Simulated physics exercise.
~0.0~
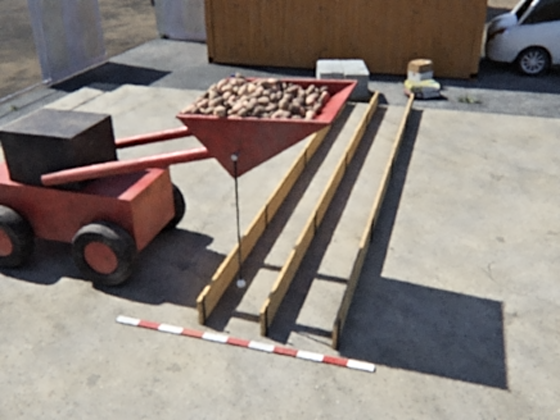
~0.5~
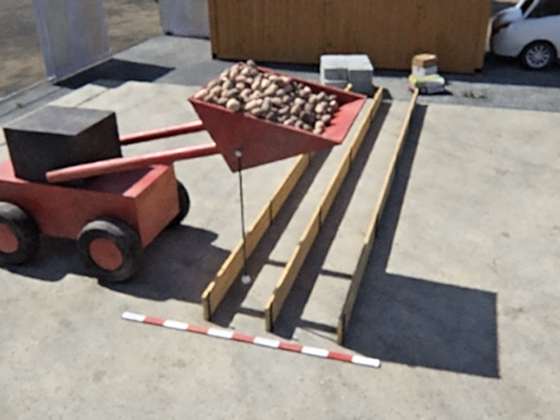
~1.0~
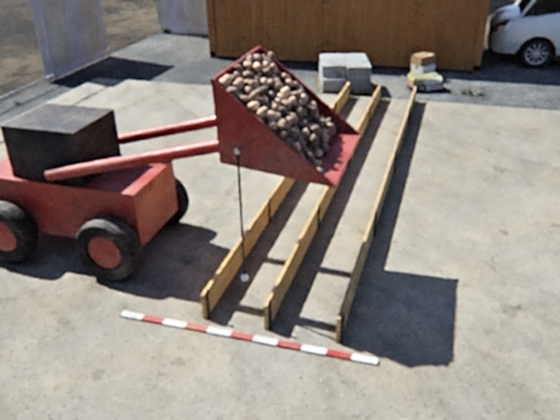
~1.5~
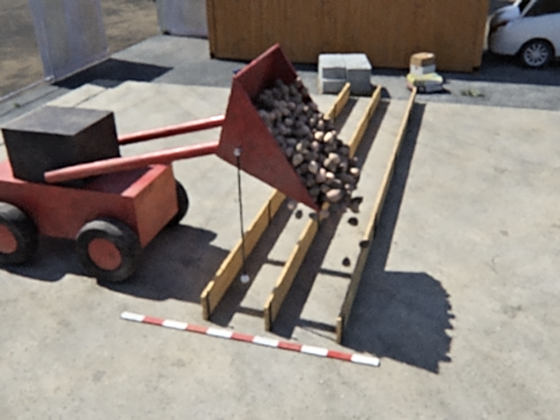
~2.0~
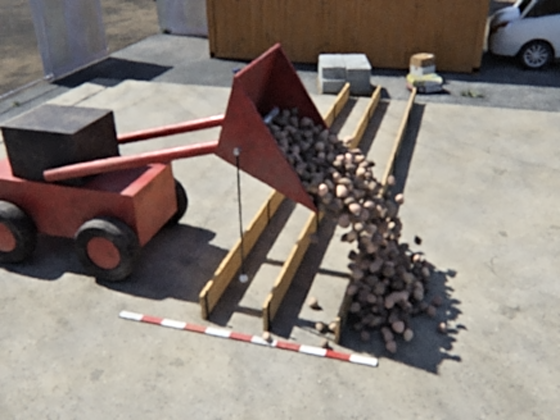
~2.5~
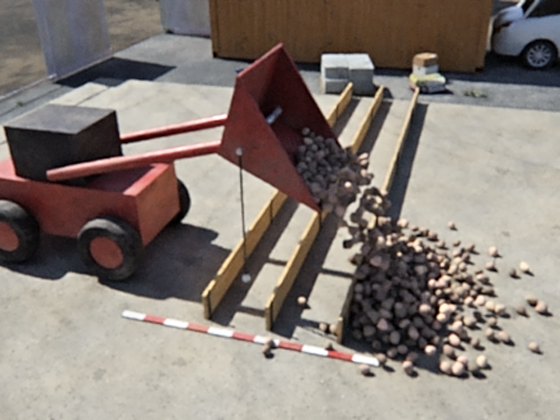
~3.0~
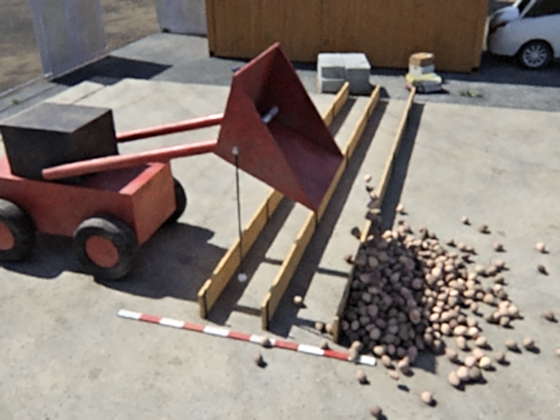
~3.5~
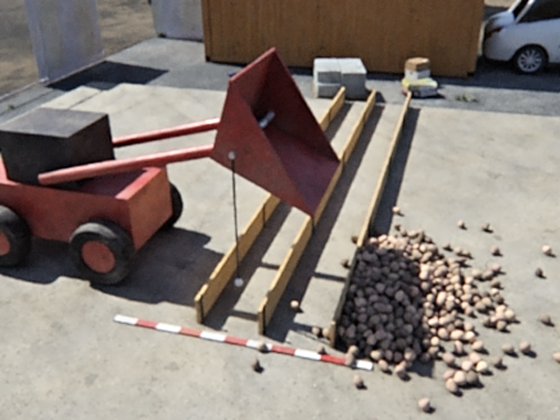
A red loader on the left holds up a steel bucket heaped with brownish, rounded stones on a sunlit concrete yard, seen from above. Three wooden boards stand on edge beneath and beyond it, with a red and white staff on the ground in front and a brown wall and white car behind. The bucket tips steadily to the right, and the stones slide toward its lip. They pour out over the boards, most landing past the farthest one and spreading across the concrete. The emptied bucket stays tilted above a broad pile, with a few stones scattered around it.
